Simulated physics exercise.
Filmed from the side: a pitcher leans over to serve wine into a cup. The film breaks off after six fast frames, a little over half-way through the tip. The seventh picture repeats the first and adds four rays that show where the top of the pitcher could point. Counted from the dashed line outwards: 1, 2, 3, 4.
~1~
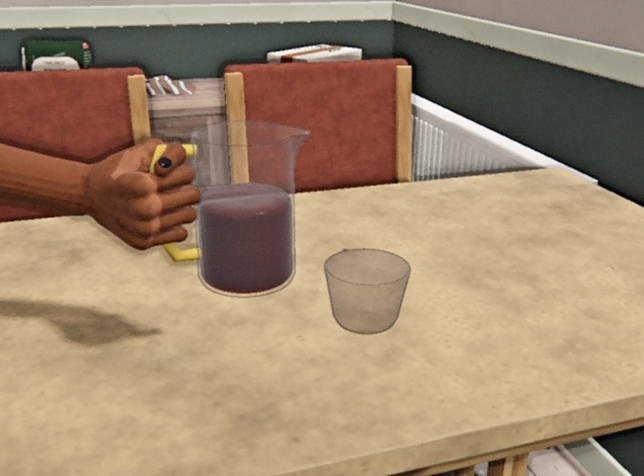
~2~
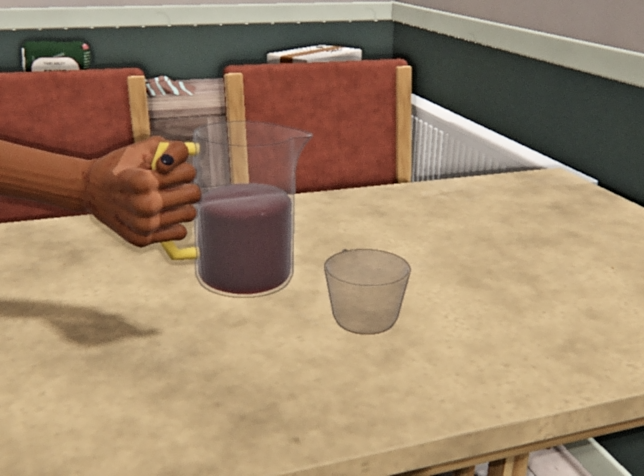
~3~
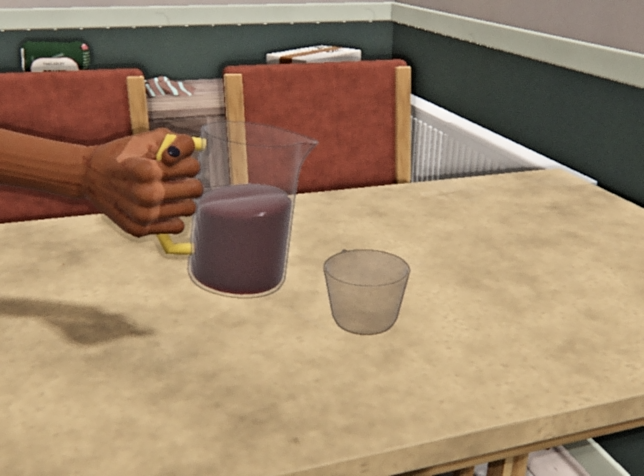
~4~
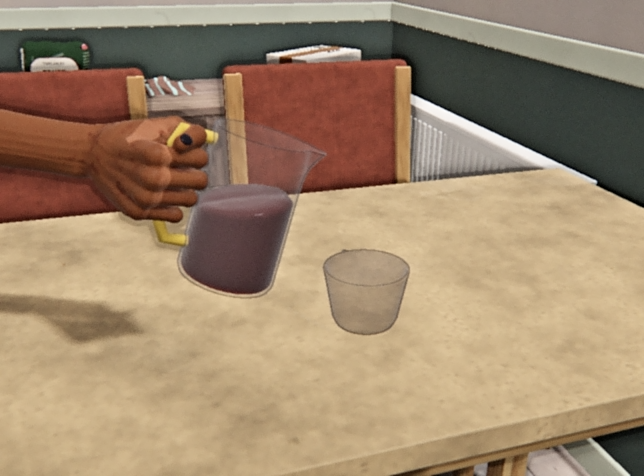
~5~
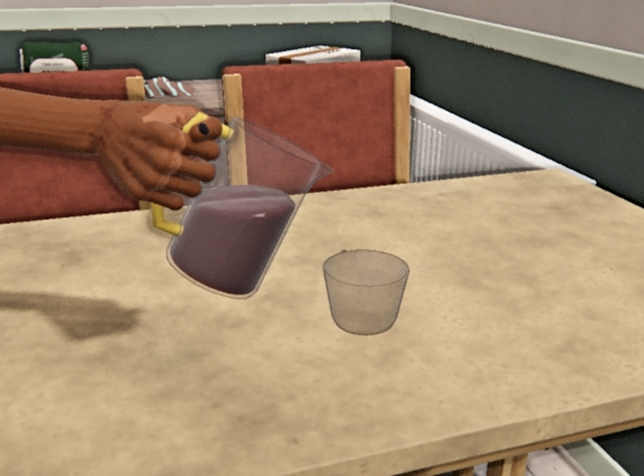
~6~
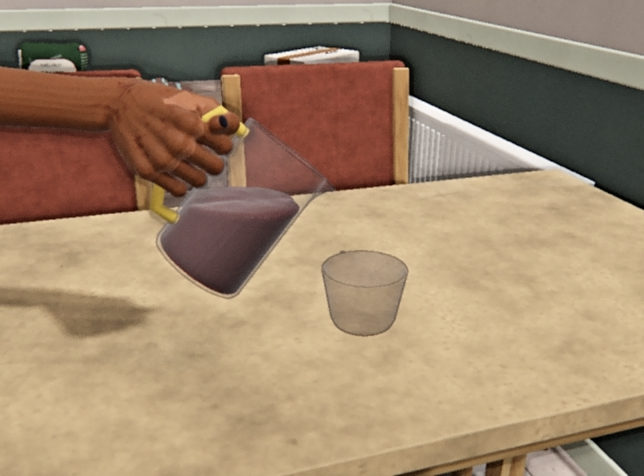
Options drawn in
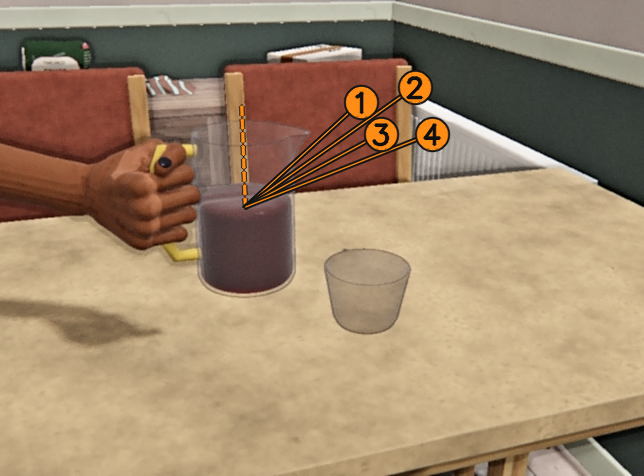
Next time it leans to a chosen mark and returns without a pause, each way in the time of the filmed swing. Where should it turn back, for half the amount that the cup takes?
4 beats the others.
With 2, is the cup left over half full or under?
Under.
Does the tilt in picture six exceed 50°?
No.
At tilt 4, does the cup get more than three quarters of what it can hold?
No.
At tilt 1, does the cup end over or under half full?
Under.
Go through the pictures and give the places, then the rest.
Upright, lip at (307, 131); rim of the cup round (367, 266); nothing has left yet.
Tipped about 2°, lip at (310, 134); nothing has left yet.
Tipped about 8°, lip at (316, 141); nothing has left yet.
Tipped about 17°, lip at (324, 152); nothing has left yet.
Tipped about 28°, lip at (330, 168); nothing has left yet.
Tipped about 40°, lip at (333, 187); nothing has left yet.
On the marked copy, 1 at (348, 112); 2 at (400, 96); 3 at (365, 141); 4 at (416, 139).
Choosing 1, the cup ends with about 2 % of what it can hold.
Choosing 2, the cup ends with about 11 % of what it can hold.
Choosing 3, the cup ends with about 28 % of what it can hold.
Choosing 4, the cup ends with about 48 % of what it can hold; 5 % of the wine is spilt.
